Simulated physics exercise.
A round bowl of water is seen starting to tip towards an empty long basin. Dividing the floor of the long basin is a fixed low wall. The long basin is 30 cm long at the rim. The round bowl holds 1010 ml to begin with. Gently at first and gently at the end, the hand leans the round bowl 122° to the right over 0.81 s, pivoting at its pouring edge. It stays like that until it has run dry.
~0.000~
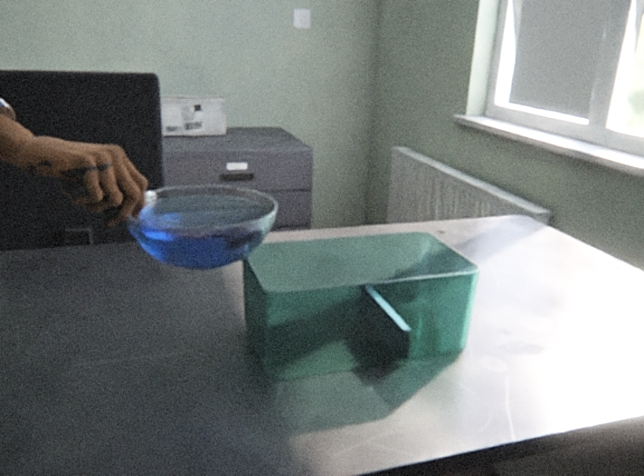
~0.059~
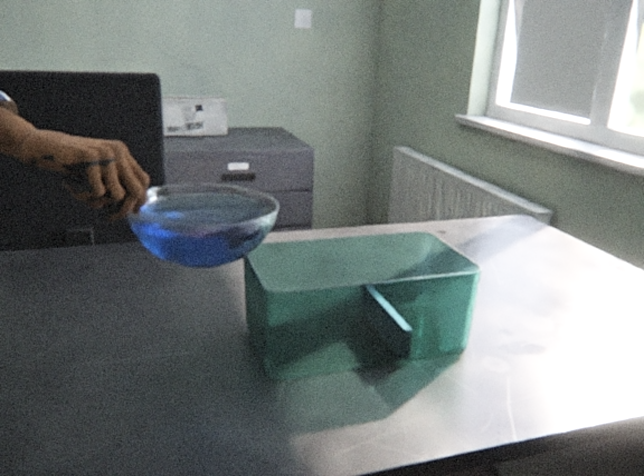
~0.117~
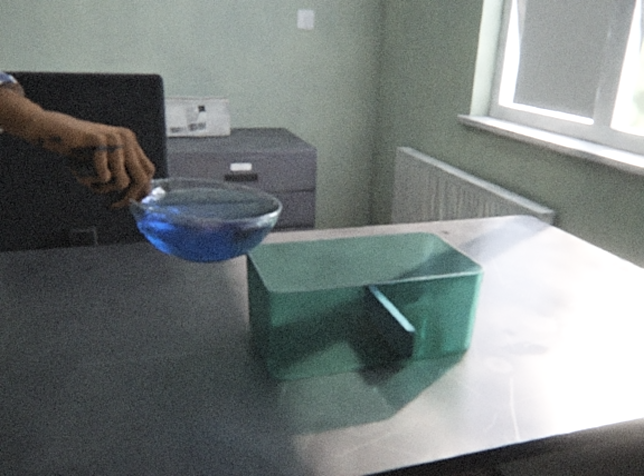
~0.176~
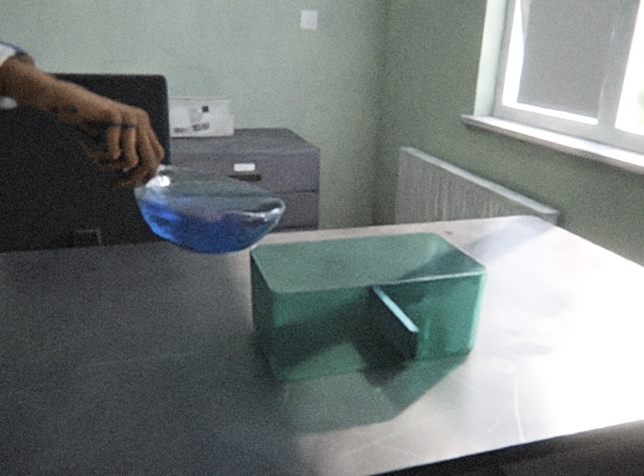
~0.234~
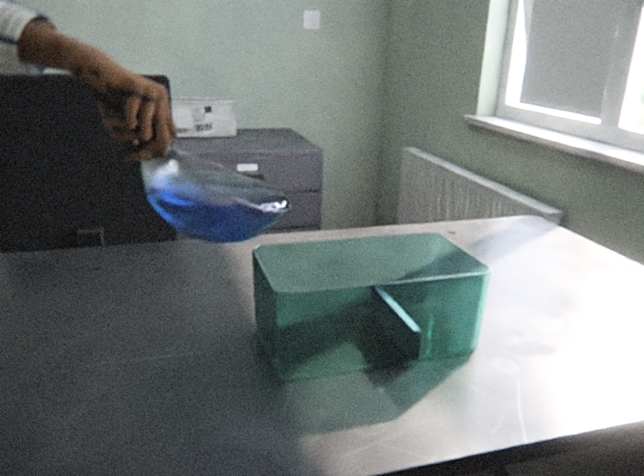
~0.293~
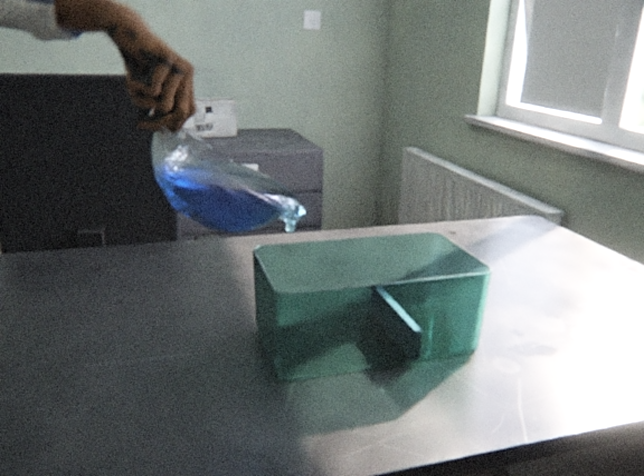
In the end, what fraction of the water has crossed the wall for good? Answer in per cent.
In the end about 11 per cent has crossed for good.
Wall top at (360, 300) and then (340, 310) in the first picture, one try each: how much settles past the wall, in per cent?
Roughly 30 per cent, then 65 per cent.
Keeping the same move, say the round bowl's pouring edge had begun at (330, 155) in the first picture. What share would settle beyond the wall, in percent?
Result then: Approx. 55 %.
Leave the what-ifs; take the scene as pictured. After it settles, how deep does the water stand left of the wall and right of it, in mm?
Left 26 mm, right 8 mm.
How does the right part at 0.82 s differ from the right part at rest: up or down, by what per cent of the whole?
It rises by about 6.
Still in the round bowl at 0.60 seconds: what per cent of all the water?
Roughly 5 per cent.
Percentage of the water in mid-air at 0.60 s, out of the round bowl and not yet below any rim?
Estimate: Some 46 % of the total.
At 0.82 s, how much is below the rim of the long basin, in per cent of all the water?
90 per cent or thereabouts.
After 0.60 s the tilt is 103° and 5 per cent is still to pour, 48 is left of the wall and 0 right of it.
After 0.82 s the tilt is 122° and 0 per cent is still to pour, 86 is left of the wall and 5 right of it.
After 1.06 s the tilt is 122° and 0 per cent is still to pour, 82 is left of the wall and 9 right of it.
After 1.31 s the tilt is 122° and 0 per cent is still to pour, 80 is left of the wall and 11 right of it.
In the end 80 per cent lies left of the wall, 11 right of it and 9 outside.
